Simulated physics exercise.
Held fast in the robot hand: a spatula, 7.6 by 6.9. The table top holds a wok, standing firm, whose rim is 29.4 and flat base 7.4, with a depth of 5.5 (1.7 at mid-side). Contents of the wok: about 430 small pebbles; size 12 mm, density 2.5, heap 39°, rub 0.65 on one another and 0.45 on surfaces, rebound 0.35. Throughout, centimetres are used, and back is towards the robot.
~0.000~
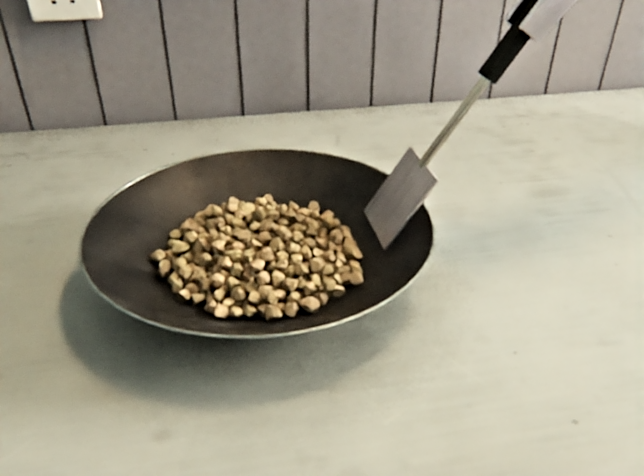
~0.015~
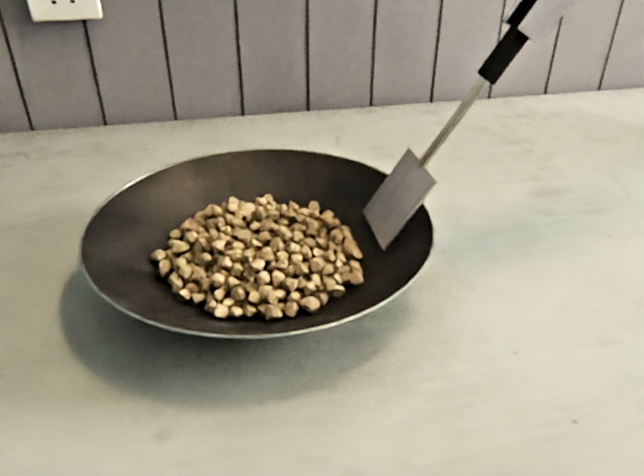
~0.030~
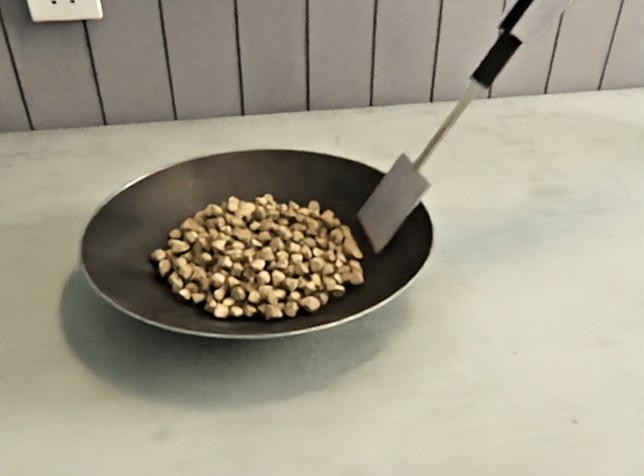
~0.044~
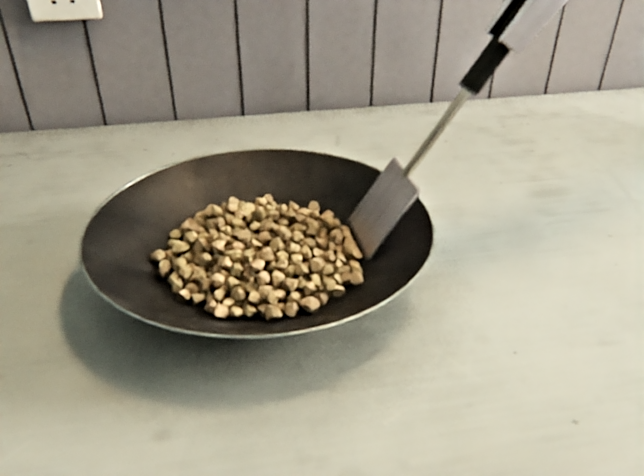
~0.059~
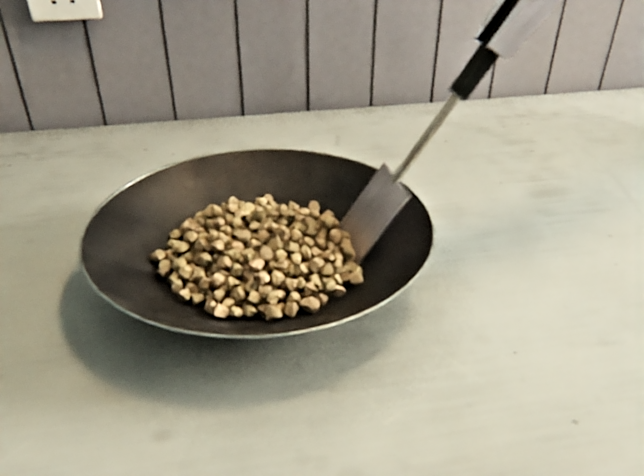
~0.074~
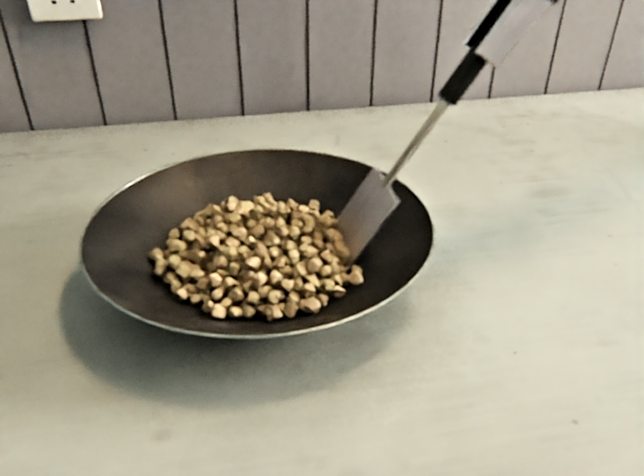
On a pale tabletop, a spatula in a dark wok sliding left and pressing into the edge of a pebble heap.
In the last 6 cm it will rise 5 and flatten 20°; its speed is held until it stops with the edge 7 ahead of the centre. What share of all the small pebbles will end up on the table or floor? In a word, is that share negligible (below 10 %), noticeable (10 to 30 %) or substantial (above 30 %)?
In a word, negligible.
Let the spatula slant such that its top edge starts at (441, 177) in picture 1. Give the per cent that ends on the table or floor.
About 5%.
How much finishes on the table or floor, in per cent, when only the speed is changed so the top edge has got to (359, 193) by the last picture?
Estimate: Close to 15 %.
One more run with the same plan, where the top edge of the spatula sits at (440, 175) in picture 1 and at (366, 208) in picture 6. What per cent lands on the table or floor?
About 20 per cent.
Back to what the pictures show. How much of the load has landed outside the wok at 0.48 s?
I'd say close to 5 in a hundred.
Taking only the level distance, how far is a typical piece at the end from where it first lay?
Level distance of roughly 5 cm.
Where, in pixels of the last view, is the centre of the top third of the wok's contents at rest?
I'd say around pixel (144, 241).
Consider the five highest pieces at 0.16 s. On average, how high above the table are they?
Around 5 cm above the table.
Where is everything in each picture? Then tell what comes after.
Spatula top edge at (424, 163), sloping 57°; upper third of the load around (265, 241), from x 160 to 355, top at y 200; 433 in the wok, in the first frame.
Spatula top edge at (423, 163), sloping 57°; upper third of the load around (265, 241), from x 160 to 355, top at y 200, in the second frame.
Spatula top edge at (417, 167), sloping 57°; upper third of the load around (265, 241), from x 160 to 355, top at y 200, in the third frame.
Spatula top edge at (407, 173), sloping 57°; upper third of the load around (265, 241), from x 160 to 355, top at y 200, in the fourth frame.
Spatula top edge at (397, 178), sloping 57°; upper third of the load around (264, 240), from x 160 to 355, top at y 200, in the fifth frame.
Spatula top edge at (387, 183), sloping 57°; upper third of the load around (260, 239), from x 155 to 355, top at y 200; 433 in the wok, in the sixth frame.
After 0.16 s, sloping 57°, highest piece 6 above the table; 433 in the wok.
After 0.24 s, sloping 50°, highest piece 7 above the table; 433 in the wok.
After 0.48 s, sloping 37°, highest piece 8 above the table; 413 in the wok, 11 on the table or floor, 9 on the blade or in flight.
After 1.53 s, sloping 37°, highest piece 7 above the table; 409 in the wok, 24 on the table or floor.
At rest, 409 in the wok, 24 on the table or floor. That is 6 % on the table or floor.
